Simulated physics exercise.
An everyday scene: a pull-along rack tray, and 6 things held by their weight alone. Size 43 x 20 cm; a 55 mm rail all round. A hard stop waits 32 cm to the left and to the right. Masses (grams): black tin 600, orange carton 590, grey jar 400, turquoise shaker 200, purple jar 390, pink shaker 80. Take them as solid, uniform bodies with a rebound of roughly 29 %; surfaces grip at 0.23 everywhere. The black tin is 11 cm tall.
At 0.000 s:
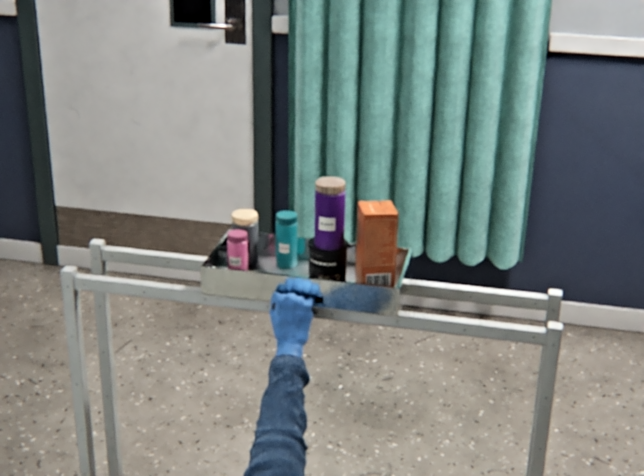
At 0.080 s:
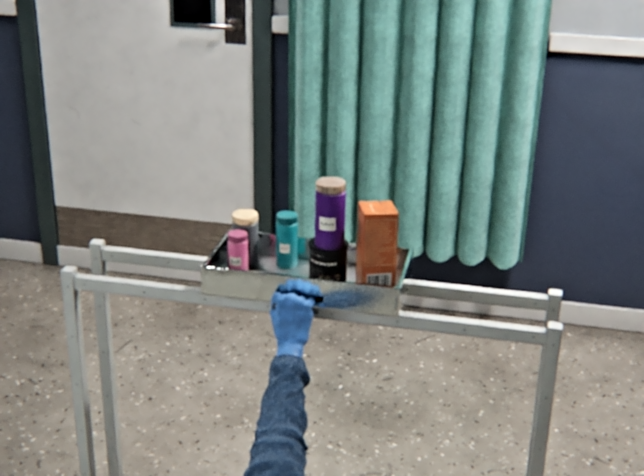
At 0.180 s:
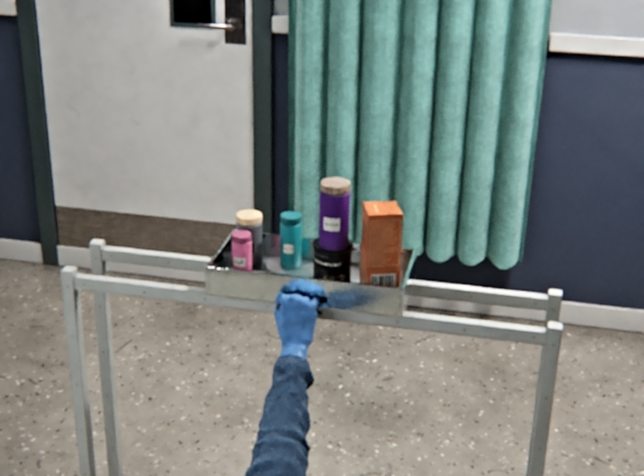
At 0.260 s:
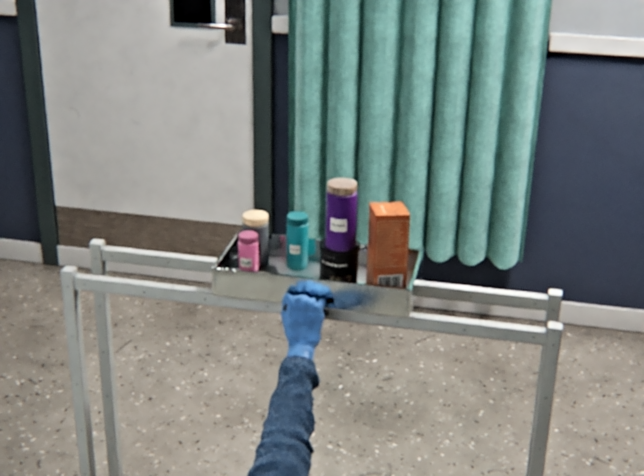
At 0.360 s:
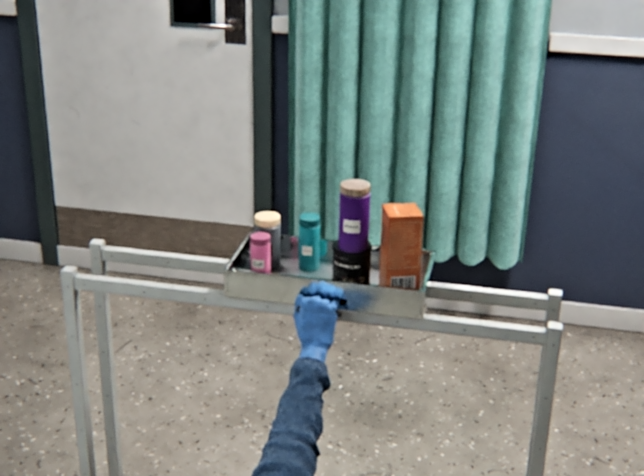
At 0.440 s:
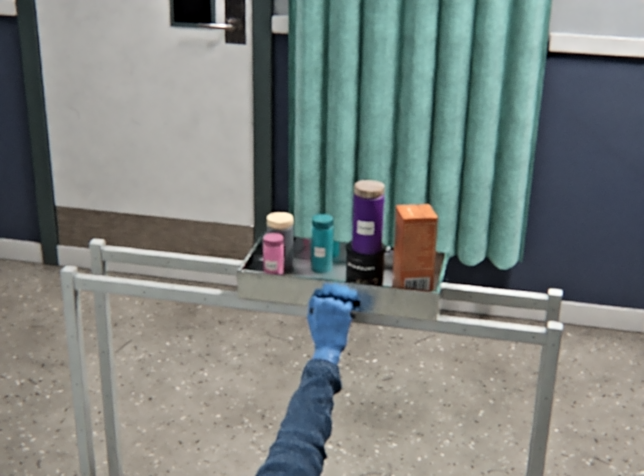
A gloved hand sliding a metal tray of colourful containers and an orange carton slowly rightward along a pale rack.
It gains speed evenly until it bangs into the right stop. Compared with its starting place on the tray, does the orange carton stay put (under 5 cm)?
The orange carton keeps its place.
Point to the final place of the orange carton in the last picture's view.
Near (529, 264).
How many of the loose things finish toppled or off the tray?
That comes to 0.
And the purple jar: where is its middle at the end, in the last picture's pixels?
At about (497, 230).
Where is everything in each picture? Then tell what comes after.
Tray midway; orange carton (376, 250); black tin (328, 264), in the first picture.
Tray midway; turquoise shaker (287, 240); purple jar (330, 213), in the second picture.
Tray has slid 1 cm right; pink shaker (242, 254); black tin (332, 265), in the third picture.
Tray has slid 3 cm right; grey jar (256, 239); turquoise shaker (297, 241), in the fourth picture.
Tray has slid 5 cm right; purple jar (354, 216); pink shaker (260, 256), in the fifth picture.
Tray has slid 8 cm right; orange carton (415, 253); black tin (365, 268), in the sixth picture.
After 0.84 s, tray has slid 32 cm right; purple jar moved 2 cm; black tin moved 2 cm; turquoise shaker moved 2 cm.
After 0.94 s, tray has slid 32 cm right; orange carton 5° off upright near (535, 263); purple jar 5° off upright; turquoise shaker moved 8 cm.
In the end (1.5 s), not toppled but over 5 cm from the start, grey jar, turquoise shaker and pink shaker; the other 3 under 5 cm from the start. At the end, from the last picture's camera, orange carton near (529, 263).
